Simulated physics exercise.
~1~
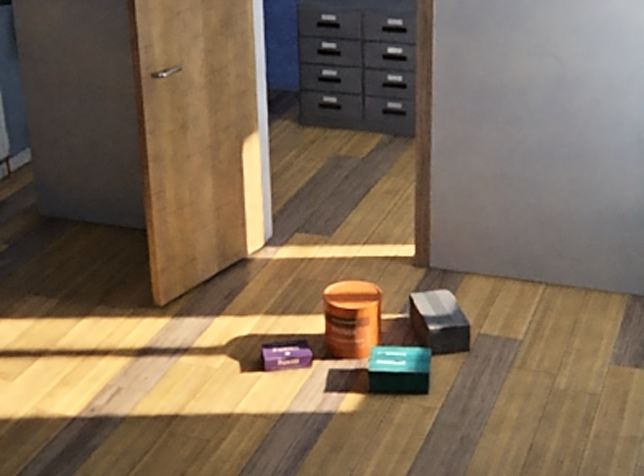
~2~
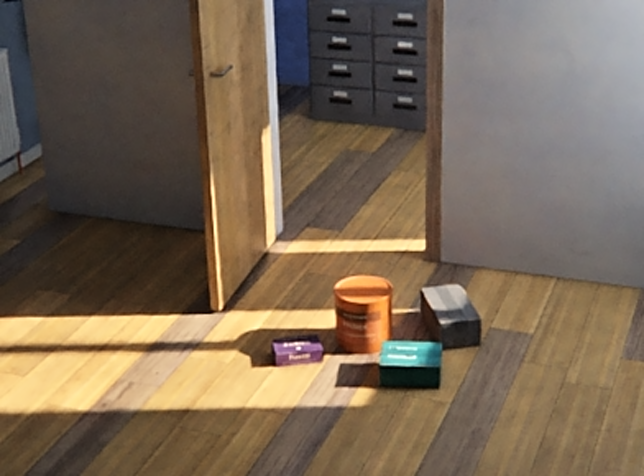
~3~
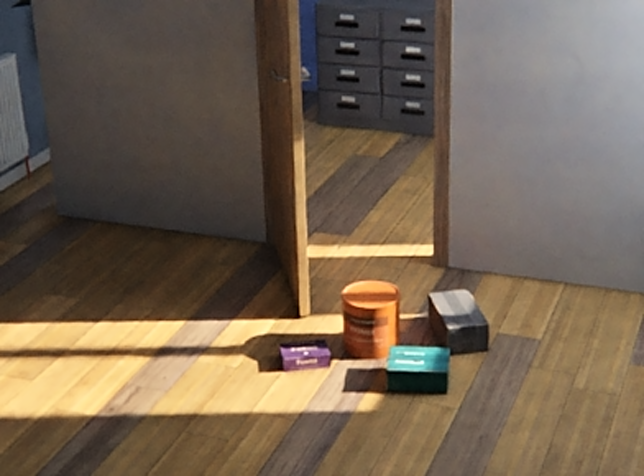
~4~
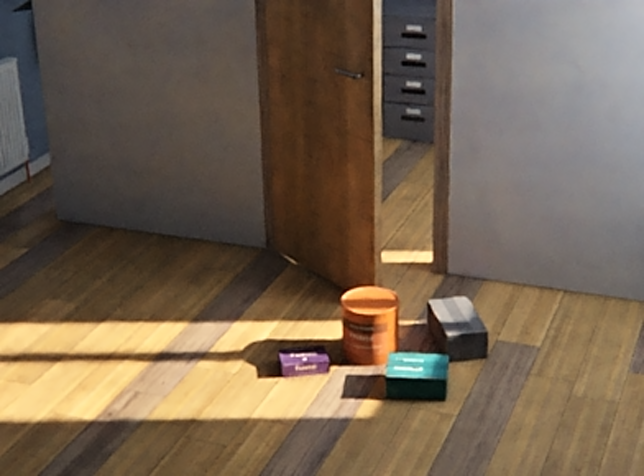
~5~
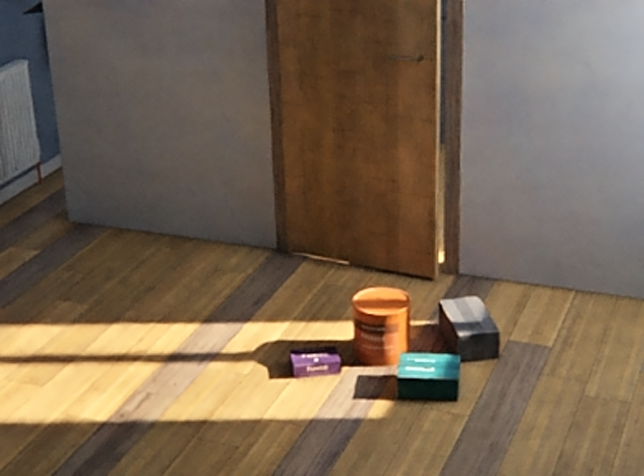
In this clip, an open wooden door swings toward its frame, gradually hiding the grey drawers in the room beyond, while an orange pail and purple, turquoise and grey packages stay still on the floor. It ends nearly closed, with a narrow gap at the right.
